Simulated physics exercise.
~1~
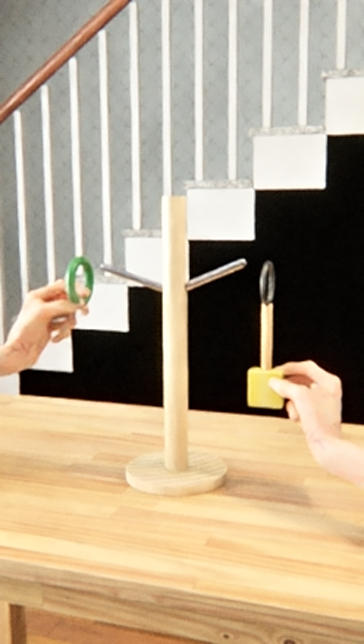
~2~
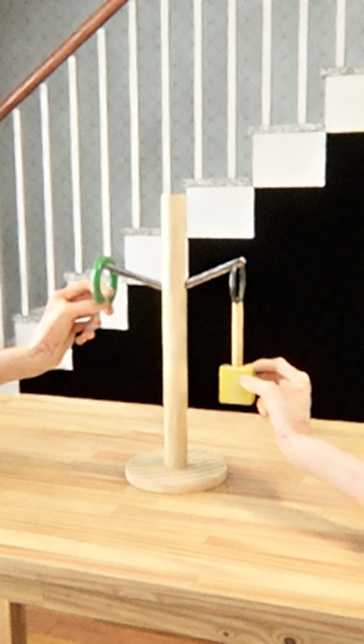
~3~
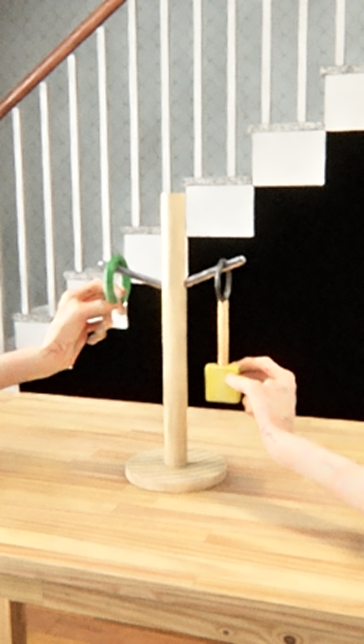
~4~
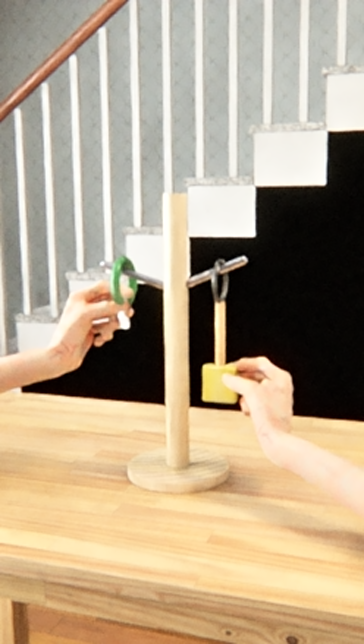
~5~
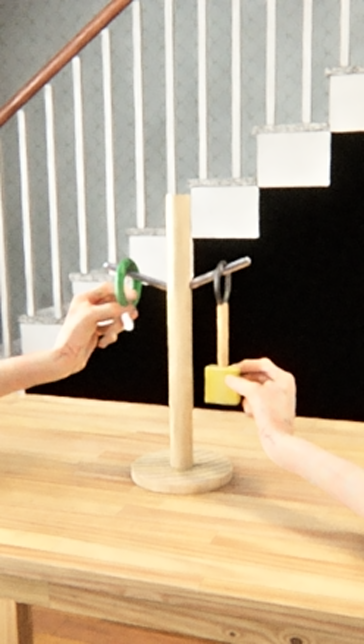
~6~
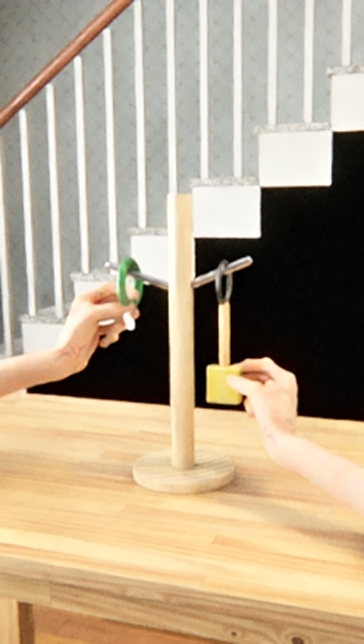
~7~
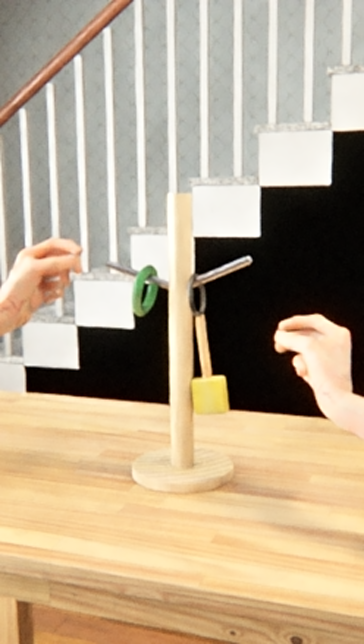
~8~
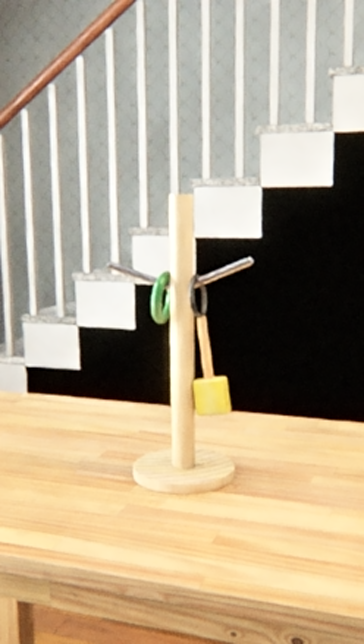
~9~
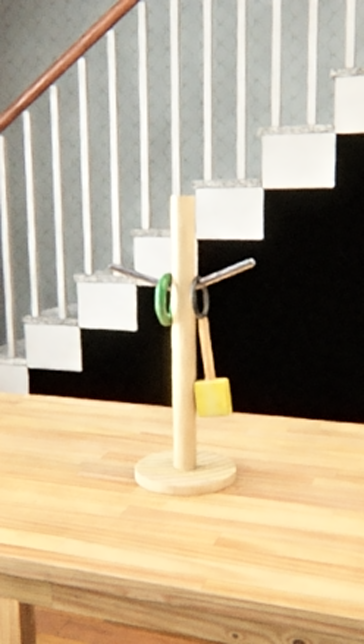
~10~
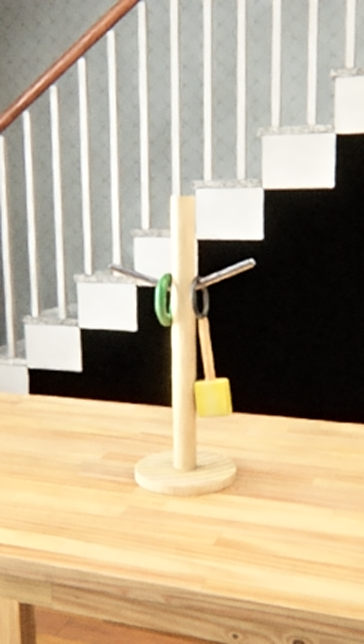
A green ring of tape and a yellow brush with a dark loop at its end are held by two hands on either side of a wooden peg stand on a table, with a staircase behind. The hands bring them inward, the ring moving right and the brush left, until each slips over a metal peg. They hold them there briefly, then let go and draw back. The ring and the brush tilt a little and slide down the sloping pegs toward the post. With the hands gone, both hang still against the post.
